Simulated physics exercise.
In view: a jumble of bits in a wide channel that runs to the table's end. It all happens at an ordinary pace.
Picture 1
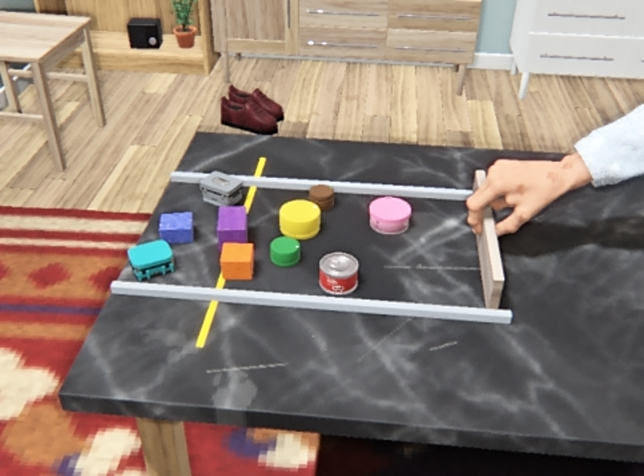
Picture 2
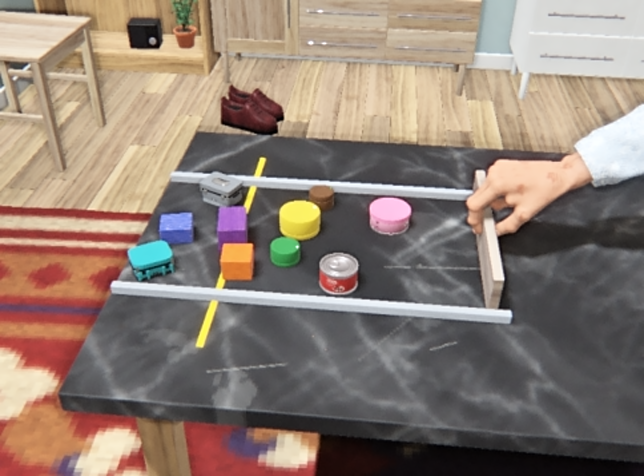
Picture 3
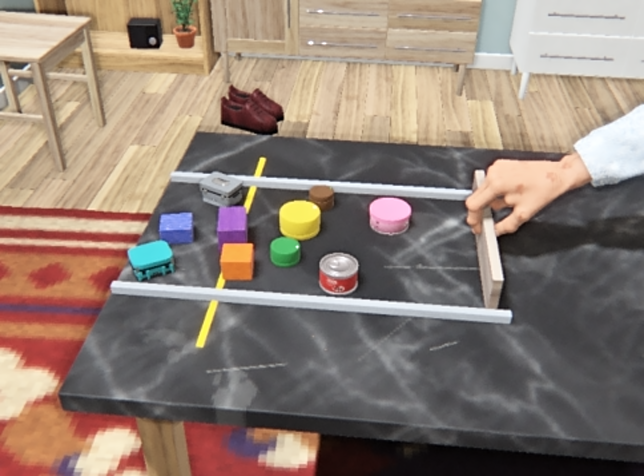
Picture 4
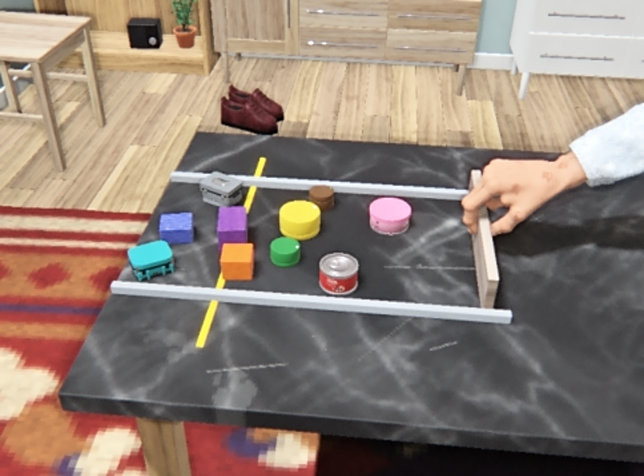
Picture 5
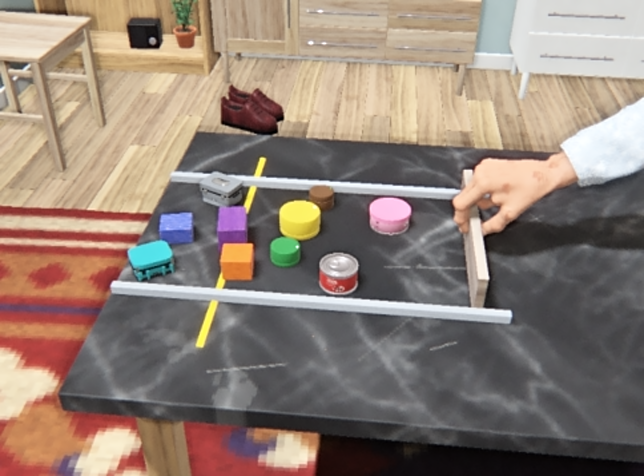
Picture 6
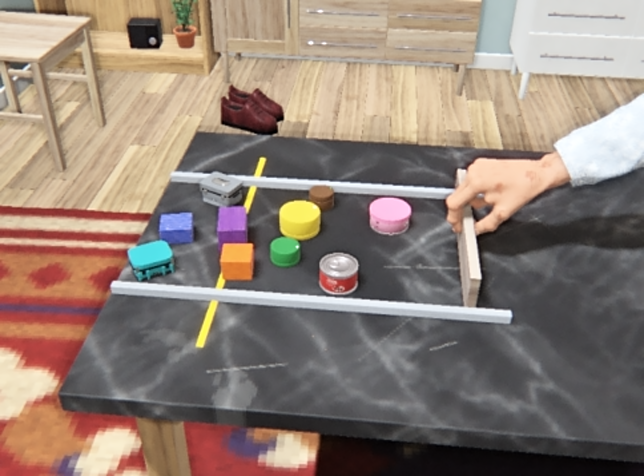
A hand holding an upright board at the right of a channel on a dark marbled table stays nearly still, then slides the board slightly left, while the colourful blocks, tins and cases near a yellow tape line remain unmoved.
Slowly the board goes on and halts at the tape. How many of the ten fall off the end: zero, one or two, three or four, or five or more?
Here the number that fall off is zero.
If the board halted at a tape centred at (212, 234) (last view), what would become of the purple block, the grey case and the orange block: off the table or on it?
The purple block holds on, the grey case remains up, the orange block remains up.
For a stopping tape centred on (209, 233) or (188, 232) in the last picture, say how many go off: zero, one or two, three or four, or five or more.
The falls would be either one or two; three to four.
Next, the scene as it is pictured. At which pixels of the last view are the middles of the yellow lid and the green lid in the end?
The yellow lid stops around (218, 224); the green lid around (217, 247).
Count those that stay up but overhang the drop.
That would be 2.
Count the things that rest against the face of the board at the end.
That makes 5.
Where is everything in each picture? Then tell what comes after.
In the first frame, turquoise case (151, 261); blue block (177, 228); grey case (222, 191); board (486, 236); tape (237, 235).
In the second frame, blue block (177, 228); brown lid (322, 198).
In the third frame, grey case (222, 191); pink tin (390, 217).
In the fourth frame, turquoise case (151, 261); red tin (339, 274).
In the fifth frame, blue block (177, 228); purple block (233, 230).
In the sixth frame, turquoise case (151, 261); blue block (177, 228); grey case (222, 191); board (465, 234); tape (237, 235).
A little later, none off yet; turquoise case at rest near (151, 261); blue block at rest near (177, 228); grey case at rest near (222, 191).
When it is over, the number that fall off is zero.
